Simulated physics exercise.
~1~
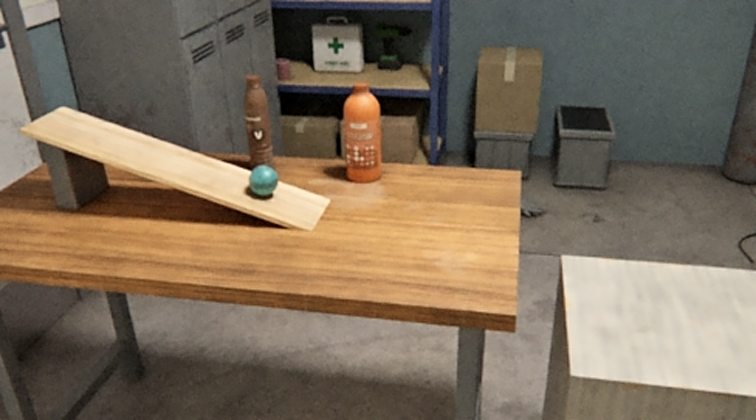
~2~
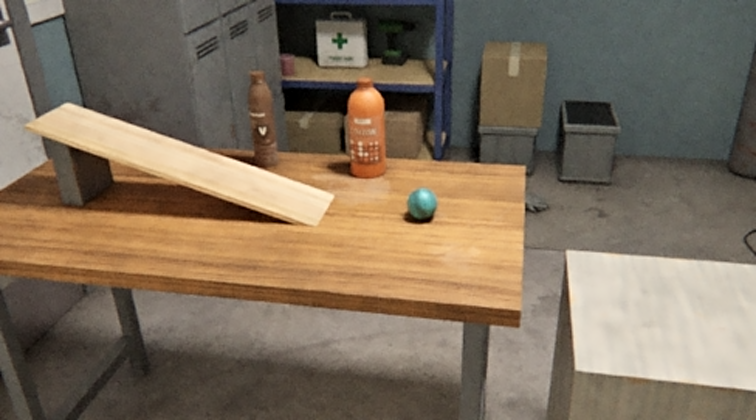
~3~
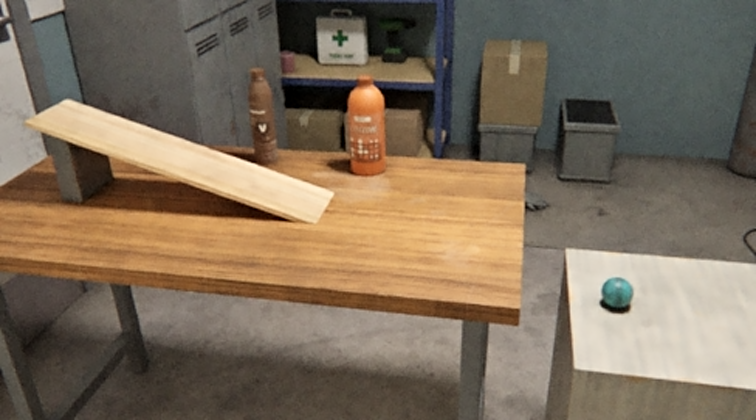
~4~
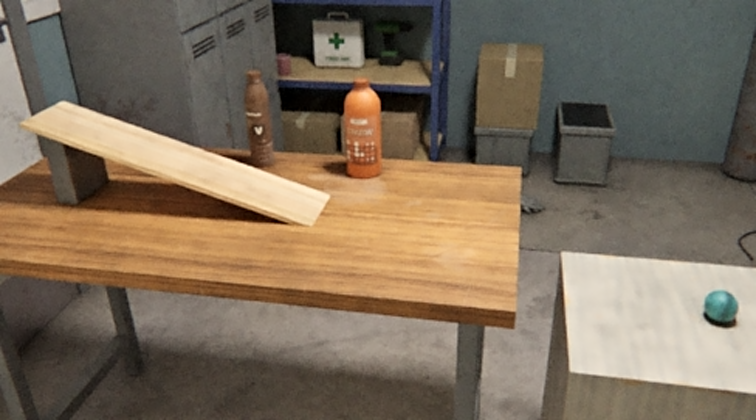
The clip opens on a wooden table where a turquoise ball is near the lower end of a pale ramp propped on a dark block, with a brown bottle and an orange bottle standing behind it. The ball leaves the ramp and rolls right across the tabletop, passing in front of the orange bottle. It goes beyond the table's right edge, crosses the gap and reaches a lower, pale top. There it continues to the right, away from the table. At the end, the ball is on the lower top, while both bottles remain upright in their places.
